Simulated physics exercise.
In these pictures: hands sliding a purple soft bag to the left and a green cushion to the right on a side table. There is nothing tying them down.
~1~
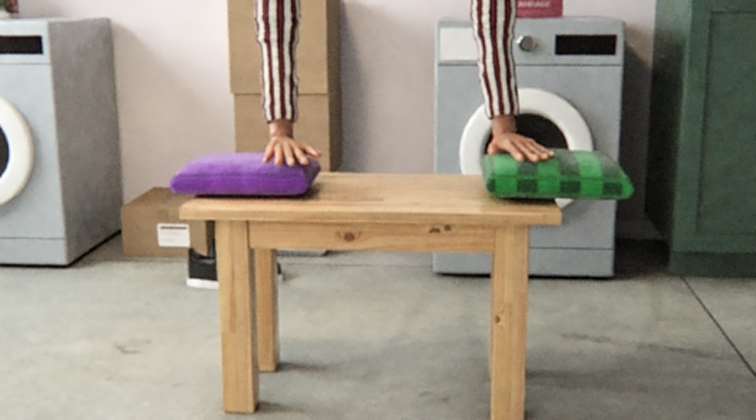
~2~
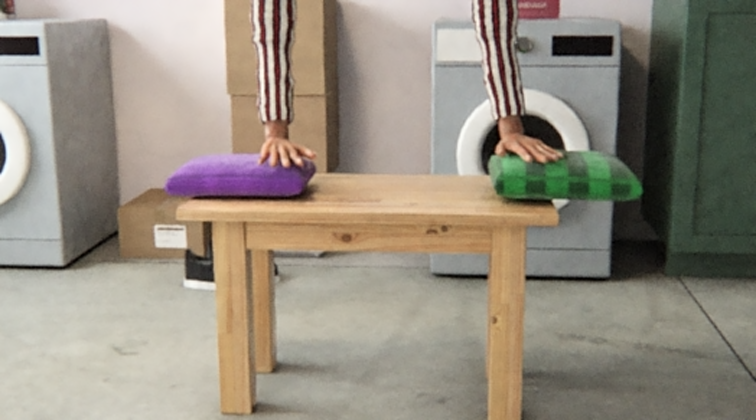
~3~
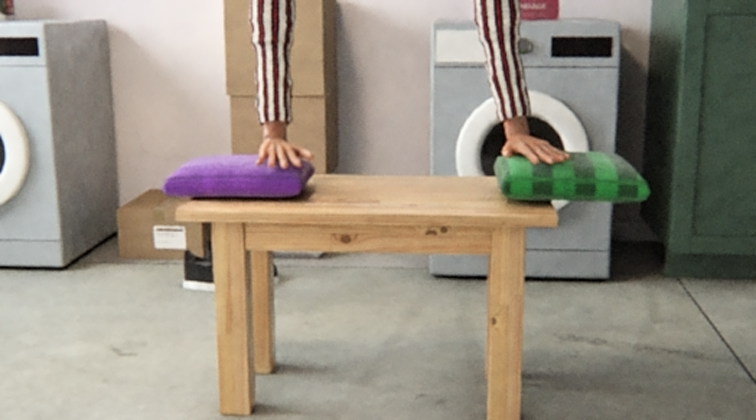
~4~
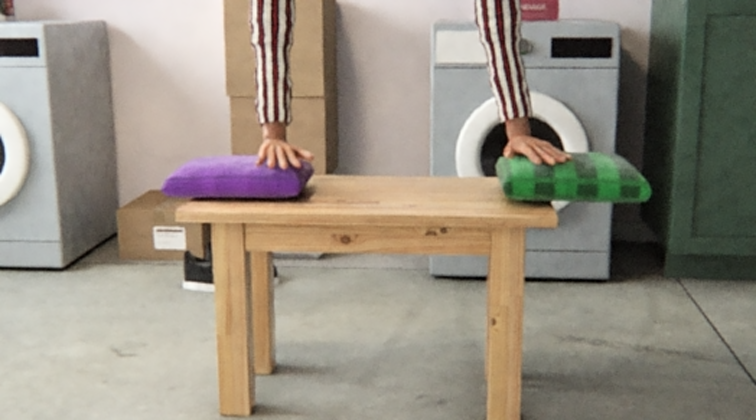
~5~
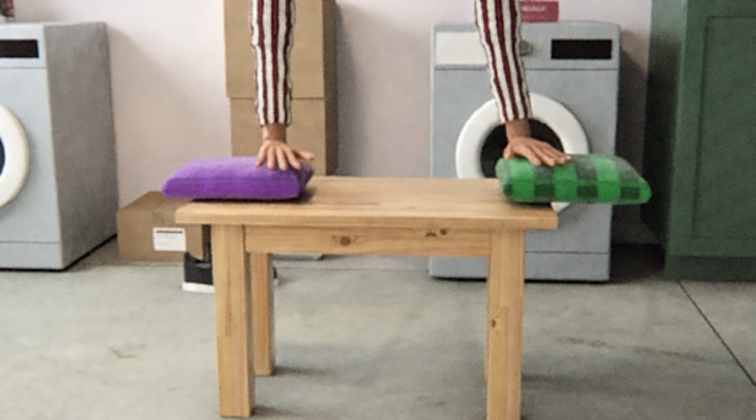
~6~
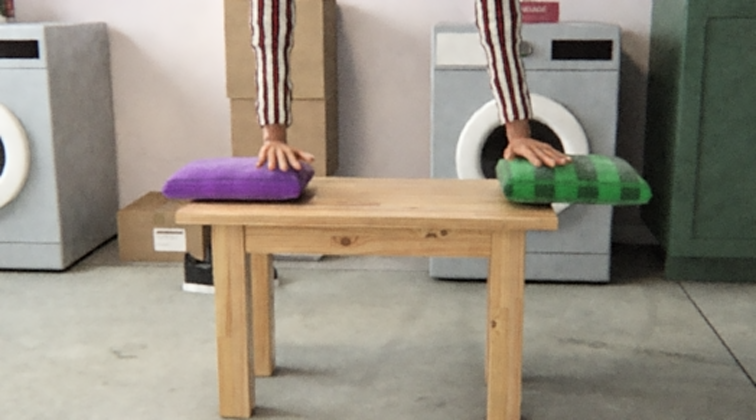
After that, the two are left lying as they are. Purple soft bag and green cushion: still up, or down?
Purple soft bag - still up, green cushion - down.
Then, 0.38 s past the final frame, soft bag unmoved; cushion falling near (581, 258).
Then, 0.78 s past the final frame, soft bag unmoved; cushion falling near (702, 316).
Then, 1.28 s past the final frame, soft bag unmoved; cushion on the floor near (711, 340).
When it is over, soft bag unmoved; cushion on the floor near (671, 372). The purple soft bag remains on top and the green cushion goes down.
